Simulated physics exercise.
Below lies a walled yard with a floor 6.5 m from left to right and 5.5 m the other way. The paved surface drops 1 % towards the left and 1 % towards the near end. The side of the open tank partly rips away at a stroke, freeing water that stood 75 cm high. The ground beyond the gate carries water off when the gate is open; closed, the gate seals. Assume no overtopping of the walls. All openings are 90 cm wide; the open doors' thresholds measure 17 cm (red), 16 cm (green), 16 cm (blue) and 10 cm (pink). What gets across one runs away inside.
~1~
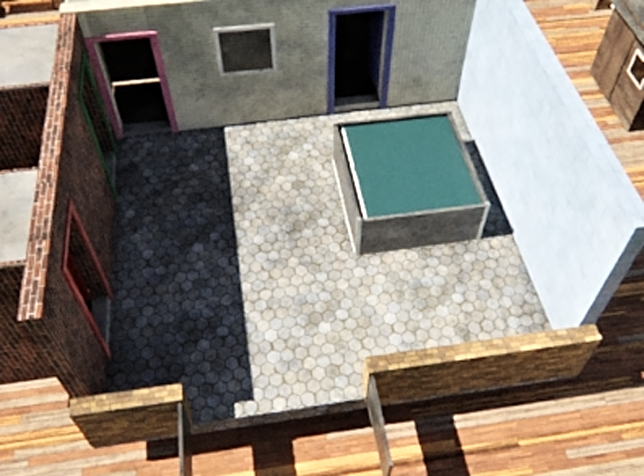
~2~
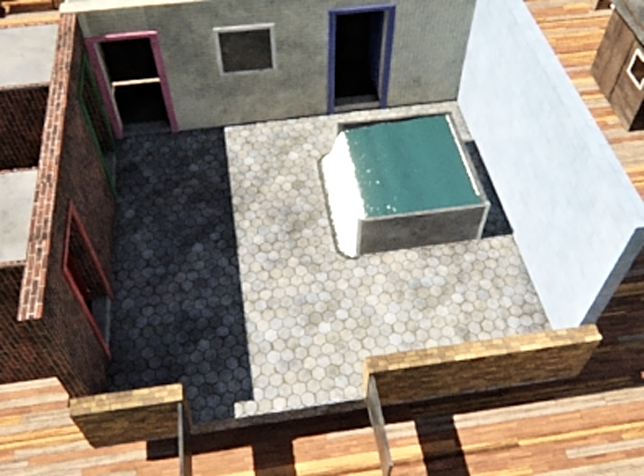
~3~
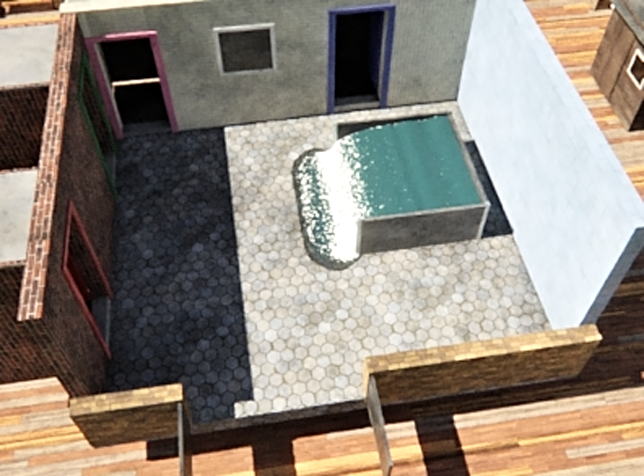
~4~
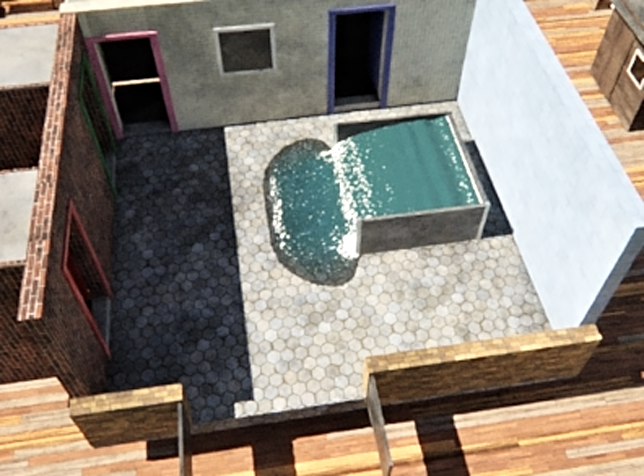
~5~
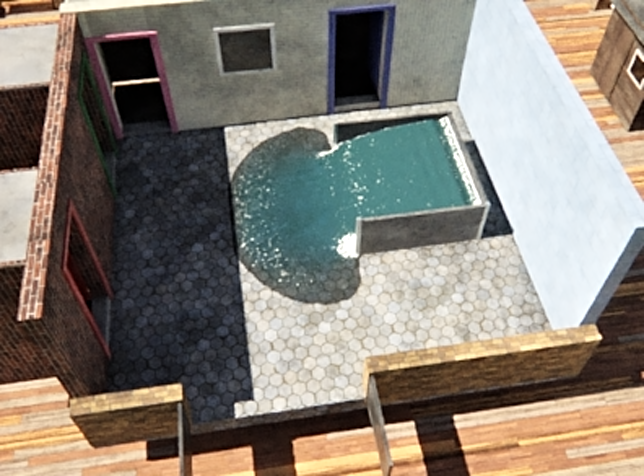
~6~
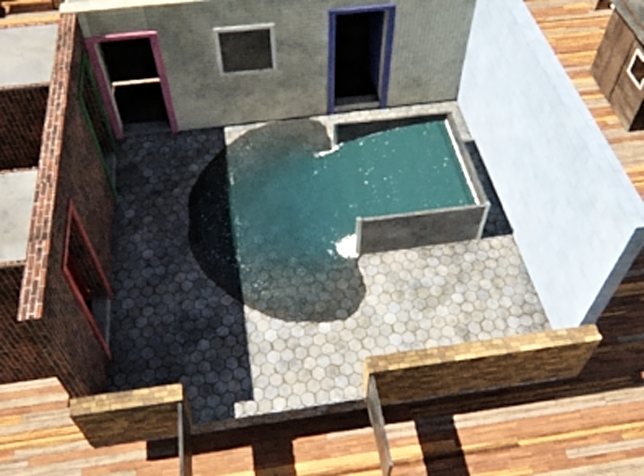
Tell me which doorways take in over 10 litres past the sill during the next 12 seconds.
The red door lets in a larger amount than the limit; the green door lets in a larger amount than the limit; the blue door lets in a smaller amount than the limit; the pink door lets in a larger amount than the limit.
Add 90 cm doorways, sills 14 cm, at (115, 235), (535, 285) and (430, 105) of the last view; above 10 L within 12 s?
In turn: Beyond it, short of it, short of it.
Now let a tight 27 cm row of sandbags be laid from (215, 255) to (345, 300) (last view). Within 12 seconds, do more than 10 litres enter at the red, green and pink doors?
Against that limit: Red under, green above, pink above.
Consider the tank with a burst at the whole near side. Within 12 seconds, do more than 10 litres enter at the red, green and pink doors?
For red, too little; for green, too little; for pink, too much.
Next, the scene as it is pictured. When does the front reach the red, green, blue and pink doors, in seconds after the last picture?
Red = 0.6 s, green = 0.5 s, blue = 4.5 s, pink = 0.6 s.
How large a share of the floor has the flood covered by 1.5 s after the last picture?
Covered: Roughly 60 %.
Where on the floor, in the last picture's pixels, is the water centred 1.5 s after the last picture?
Roughly (255, 222) in the last picture.
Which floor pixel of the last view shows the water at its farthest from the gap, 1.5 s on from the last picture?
Somewhere about (107, 420).
Then, 0.7 s after the last picture water covers 55 % of the floor and is deepest (38 cm) near (114, 243); red door 14 cm at the sill, 0 L in, green door 23 cm at the sill, 1 L in, blue door not reached, pink door 4 cm at the sill, 0 L in.
Then, 1.5 s after the last picture water covers 60 % of the floor and is deepest (44 cm) near (107, 420); red door 28 cm at the sill, 14 L in, green door 33 cm at the sill, 37 L in, blue door not reached, pink door 21 cm at the sill, 7 L in.
Then, 2.8 s after the last picture water covers 60 % of the floor and is deepest (34 cm) near (107, 420); red door 20 cm at the sill, 50 L in, green door 24 cm at the sill, 121 L in, blue door not reached, pink door 23 cm at the sill, 118 L in.
Then, 6.3 s after the last picture water covers 90 % of the floor and is deepest (16 cm) near (107, 420); red door 14 cm at the sill, 60 L in, green door 8 cm at the sill, 137 L in, blue door 4 cm at the sill, 0 L in, pink door 7 cm at the sill, 172 L in.
Then, 11.3 s after the last picture water covers 95 % of the floor and is deepest (9 cm) near (107, 420); red door 8 cm at the sill, 60 L in, green door 6 cm at the sill, 137 L in, blue door 5 cm at the sill, 0 L in, pink door 4 cm at the sill, 172 L in.
